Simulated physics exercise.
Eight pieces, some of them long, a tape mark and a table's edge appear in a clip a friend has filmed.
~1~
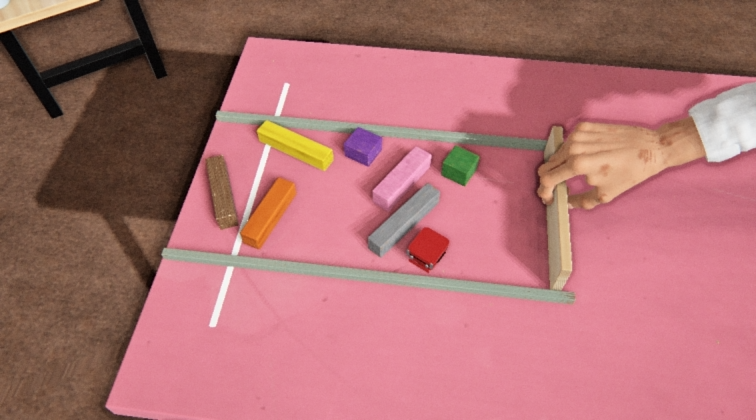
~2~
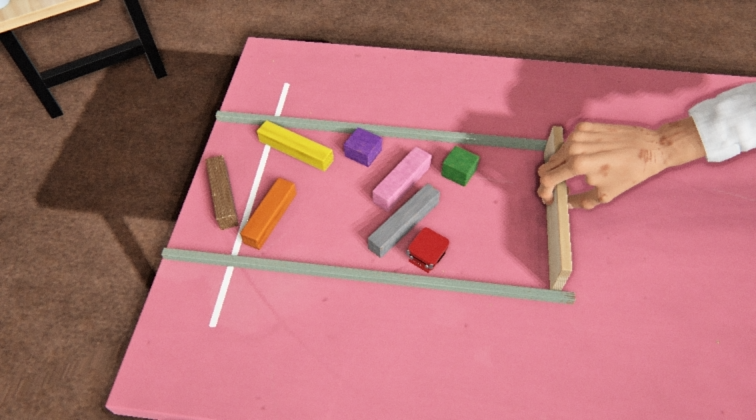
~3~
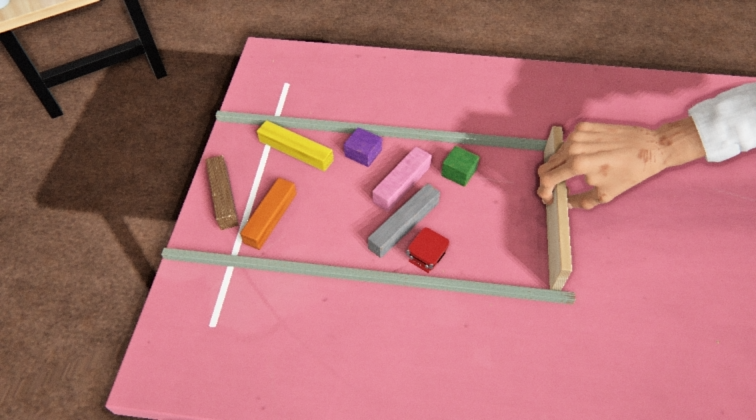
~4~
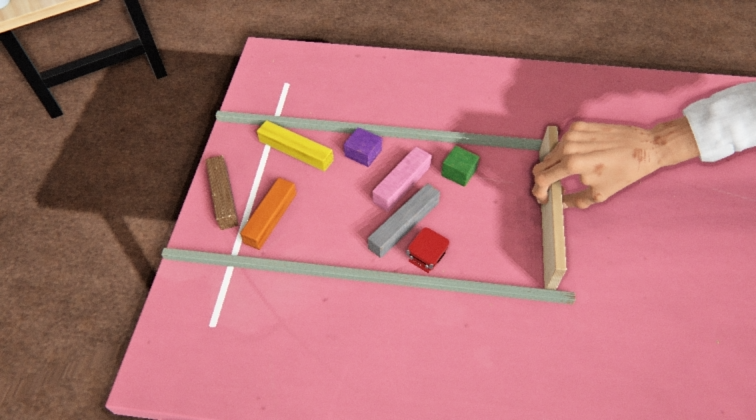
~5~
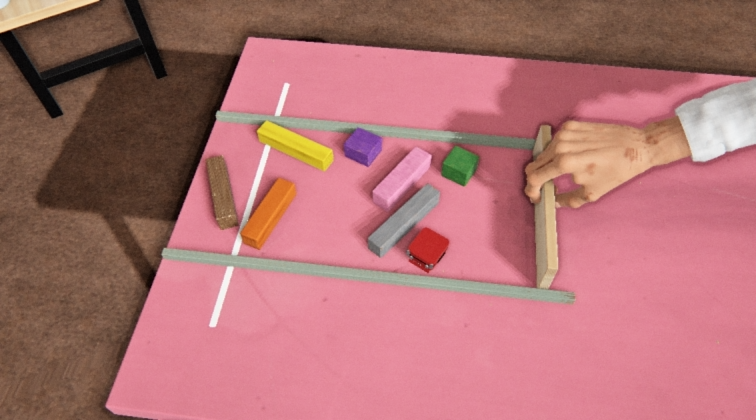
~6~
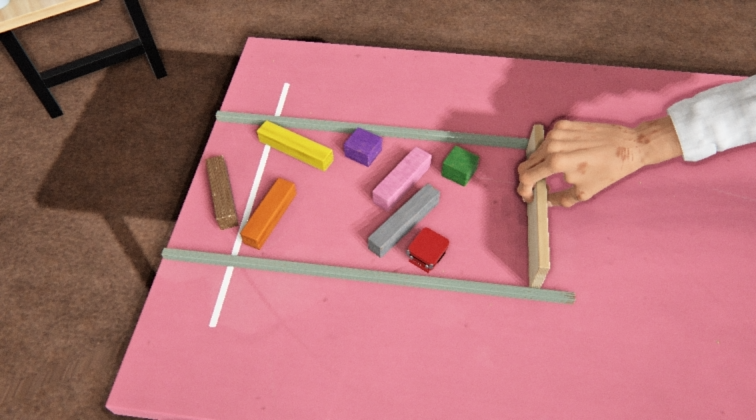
The clip opens on a pink table where eight coloured blocks and bars lie between two grey rails, near a white line on the left, while a hand holds a wooden board at the right. The board stays still at first, then the hand slides it slightly left; the pieces do not move.
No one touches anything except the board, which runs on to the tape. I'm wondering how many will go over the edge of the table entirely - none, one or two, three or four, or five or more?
I'd say one or two of them.
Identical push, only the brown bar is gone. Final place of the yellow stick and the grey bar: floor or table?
So the yellow stick goes down and the grey bar keeps its place.
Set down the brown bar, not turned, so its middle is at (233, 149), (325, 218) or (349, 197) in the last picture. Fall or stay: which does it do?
Trying each place in order, it drops down, it remains in place and it remains in place.
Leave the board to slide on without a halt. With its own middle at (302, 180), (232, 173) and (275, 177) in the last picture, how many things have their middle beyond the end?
0; 4; 1.
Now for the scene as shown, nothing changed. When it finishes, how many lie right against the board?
Count: 3.
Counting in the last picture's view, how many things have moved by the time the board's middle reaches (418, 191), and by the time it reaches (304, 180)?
The counts are 5 and 8.
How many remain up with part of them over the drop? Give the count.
Result: 2.
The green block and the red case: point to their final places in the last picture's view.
Near (250, 151) and (223, 236).
A little later, none off yet; brown bar at rest near (222, 192); orange stick at rest near (269, 213); yellow stick at rest near (295, 145).
When it is over, the number that fall off is one or two; down, yellow stick and brown bar.
